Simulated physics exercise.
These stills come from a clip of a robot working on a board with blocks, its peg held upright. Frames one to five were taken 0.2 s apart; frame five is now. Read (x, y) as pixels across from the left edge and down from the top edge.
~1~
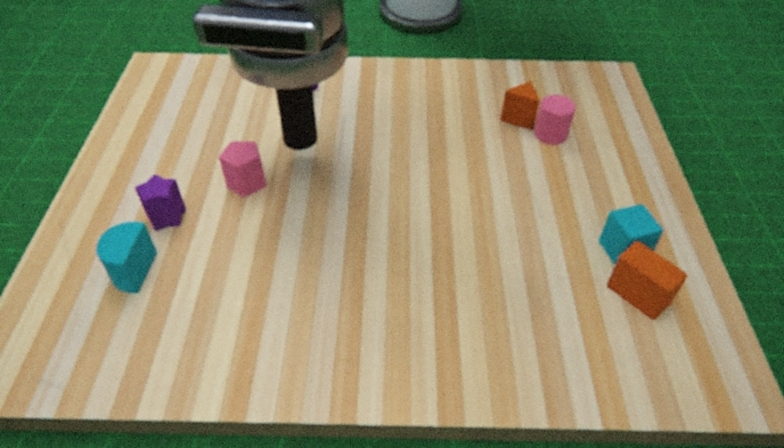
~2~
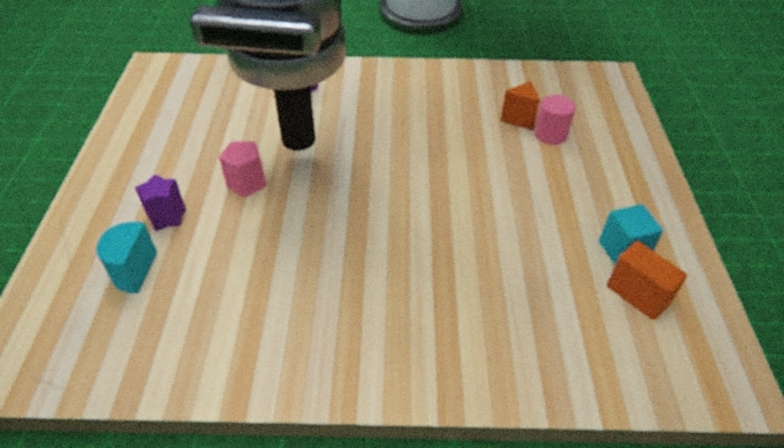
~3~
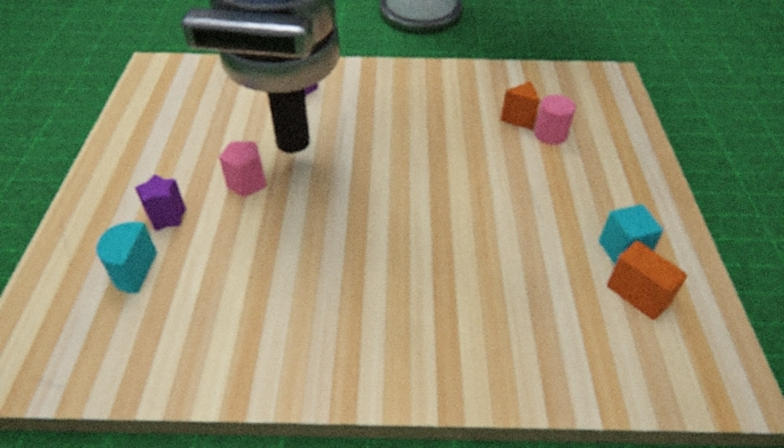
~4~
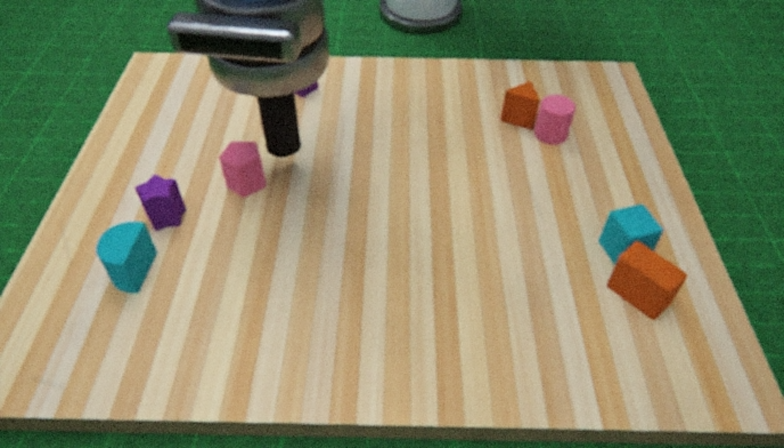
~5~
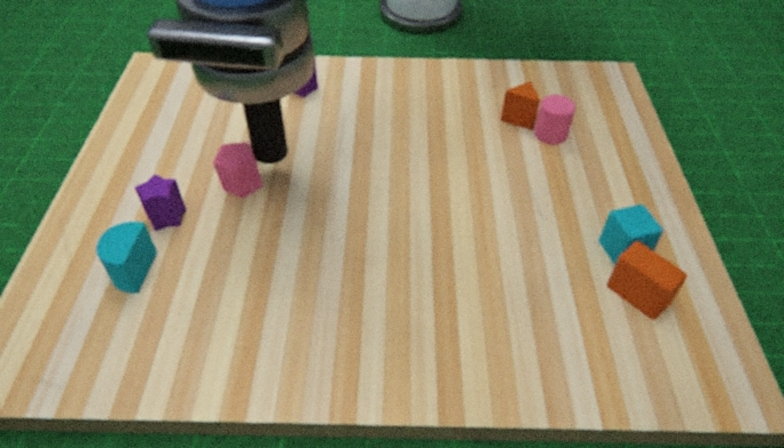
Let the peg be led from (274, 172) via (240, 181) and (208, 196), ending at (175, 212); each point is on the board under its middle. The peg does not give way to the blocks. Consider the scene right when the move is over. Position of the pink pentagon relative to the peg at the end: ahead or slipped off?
The peg still drives it.
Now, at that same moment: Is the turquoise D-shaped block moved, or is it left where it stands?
The turquoise D-shaped block keeps its place.
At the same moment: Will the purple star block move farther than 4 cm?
I believe so.
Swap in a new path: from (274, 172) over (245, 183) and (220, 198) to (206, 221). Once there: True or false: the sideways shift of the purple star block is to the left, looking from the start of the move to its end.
It is false.
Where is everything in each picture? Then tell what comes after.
The first frame shows peg tip (301, 139); block tops, turquoise D-shaped block (118, 241); purple star block (155, 186); pink pentagon (240, 152).
The second frame shows peg (299, 140); blocks unchanged.
The third frame shows peg (293, 143); blocks unchanged.
The fourth frame shows peg (284, 147); blocks unchanged.
The fifth frame shows peg (271, 153); turquoise D-shaped block (118, 241); purple star block (155, 186); pink pentagon (235, 154).
On the path given first. One third of the way, peg (235, 163); pink pentagon (200, 167), turned 20° anticlockwise.
Two thirds of the way, peg (201, 177); purple star block (124, 198); pink pentagon (165, 184), turned 25° anticlockwise.
At the end, peg (168, 194); turquoise D-shaped block in place; purple star block (86, 214); pink pentagon (129, 200), turned 20° anticlockwise.
